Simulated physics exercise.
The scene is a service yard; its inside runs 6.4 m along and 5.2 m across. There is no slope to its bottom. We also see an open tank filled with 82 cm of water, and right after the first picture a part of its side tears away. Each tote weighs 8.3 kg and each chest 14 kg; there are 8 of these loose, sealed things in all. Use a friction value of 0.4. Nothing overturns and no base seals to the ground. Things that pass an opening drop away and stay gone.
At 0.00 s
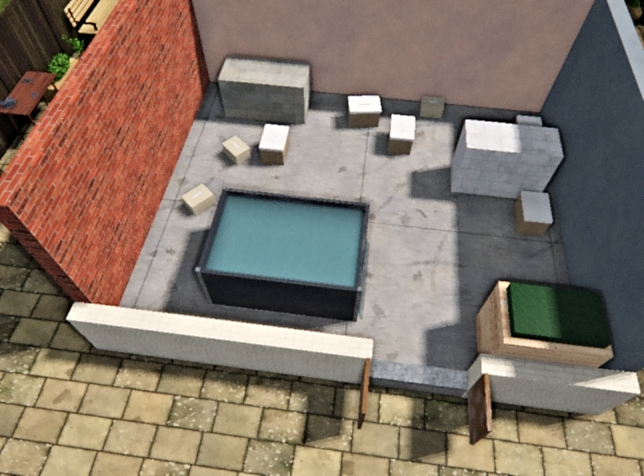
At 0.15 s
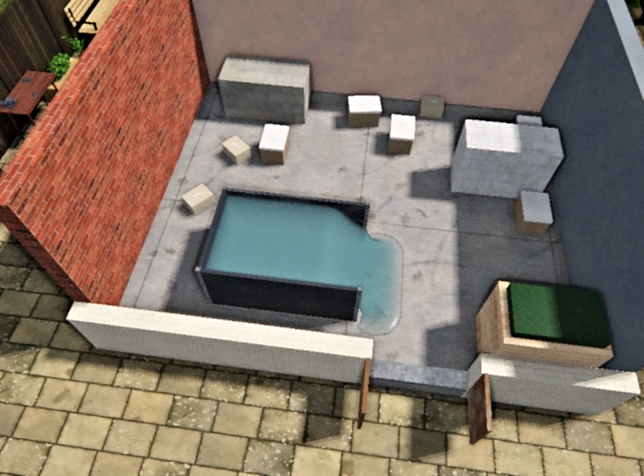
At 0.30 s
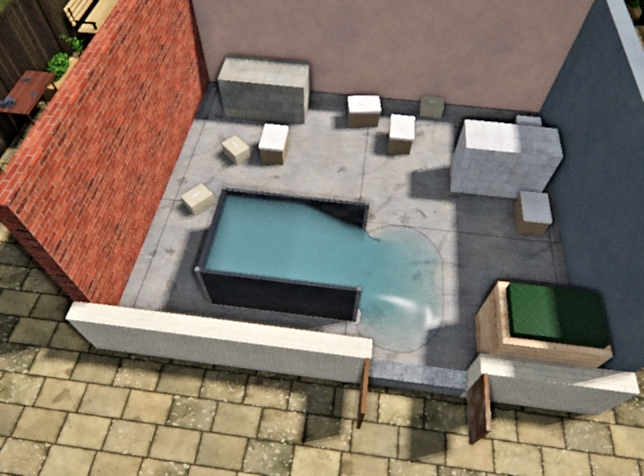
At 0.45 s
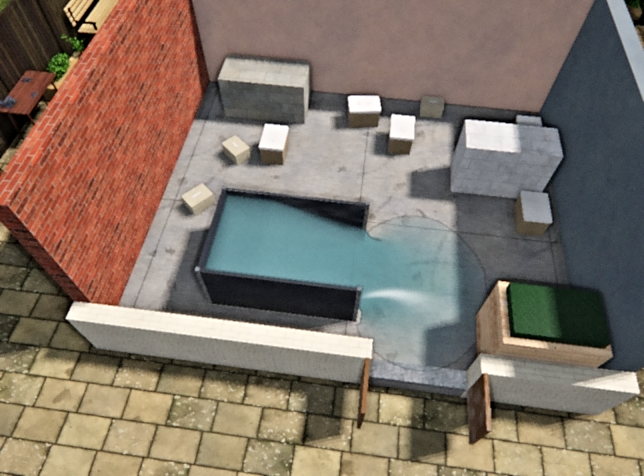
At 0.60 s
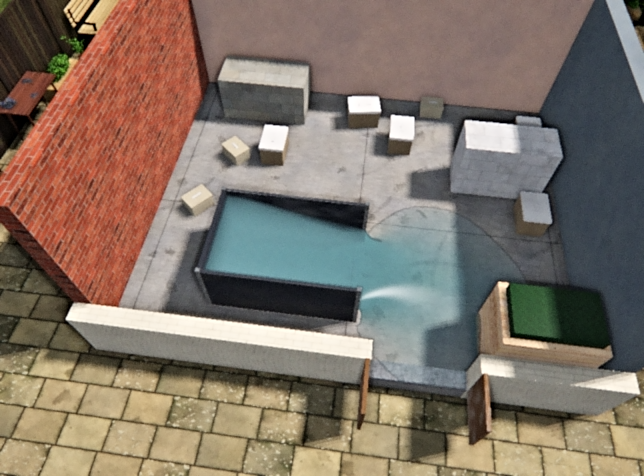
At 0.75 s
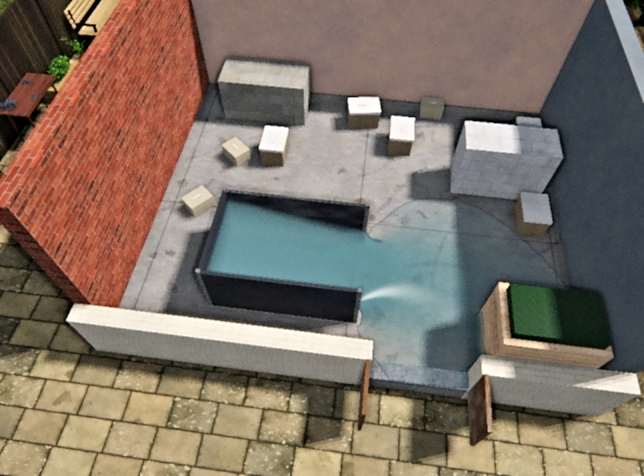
Walled service yard with an open tank of water, its right side tearing away and water spreading rightward around unmoving blocks.
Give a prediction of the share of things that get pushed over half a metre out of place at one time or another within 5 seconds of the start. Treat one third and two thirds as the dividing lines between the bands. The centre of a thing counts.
Looks like the portion will come out lower than a third.
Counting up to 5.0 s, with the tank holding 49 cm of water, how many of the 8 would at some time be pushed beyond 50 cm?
The answer would then be 0.
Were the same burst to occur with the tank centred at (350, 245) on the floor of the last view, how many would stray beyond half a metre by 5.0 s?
Result: 4 of them.
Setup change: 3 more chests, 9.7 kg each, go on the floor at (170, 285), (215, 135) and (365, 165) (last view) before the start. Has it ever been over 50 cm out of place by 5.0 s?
In the order asked: Not as far, not as far, farther than that.
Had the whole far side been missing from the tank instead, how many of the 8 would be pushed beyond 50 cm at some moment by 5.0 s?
Then 7.
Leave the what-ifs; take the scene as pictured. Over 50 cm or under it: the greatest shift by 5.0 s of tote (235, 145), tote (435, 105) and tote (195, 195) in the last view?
Result, in order: Undershooting / overshooting / undershooting.
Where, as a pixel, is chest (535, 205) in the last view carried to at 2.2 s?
Look about (563, 188).
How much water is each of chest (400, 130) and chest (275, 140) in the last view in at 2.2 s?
Depth approx. 0 cm / 0 cm.
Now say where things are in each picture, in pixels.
The first picture shows a tote at (236, 146), on the bottom; a chest at (531, 127), on the bottom; 2.6 m2 under water; 0 of 8 have shifted.
The second picture shows a tote at (236, 145) rests on the ground; a chest at (531, 127) rests on the ground; water covers 3.5 m2; 0 of 8 have shifted.
The third picture shows a tote at (235, 145), on the bottom; a chest at (531, 127), on the bottom; 4.7 m2 under water; 0 of 8 have shifted.
The fourth picture shows a tote at (235, 145) rests on the ground; a chest at (531, 127), on the bottom; 6.3 m2 under water; 0 of 8 have shifted.
The fifth picture shows a tote at (235, 146), on the bottom; a chest at (530, 128), on the bottom; 7.8 m2 under water; 0 of 8 have shifted.
The sixth picture shows a tote at (235, 147) rests on the ground; a chest at (530, 128) rests on the ground; water covers 9.1 m2; 0 of 8 have shifted.
After 1.1 s 0 of 8 are over 50 cm from their spots; 0 afloat.
After 2.2 s 0 of 8 are over 50 cm from their spots; 1 afloat.
After 3.5 s 1 of 8 are over 50 cm from their spots; 1 afloat.
After 5.0 s 2 of 8 are over 50 cm from their spots, and 2 have been at some point; 1 afloat.
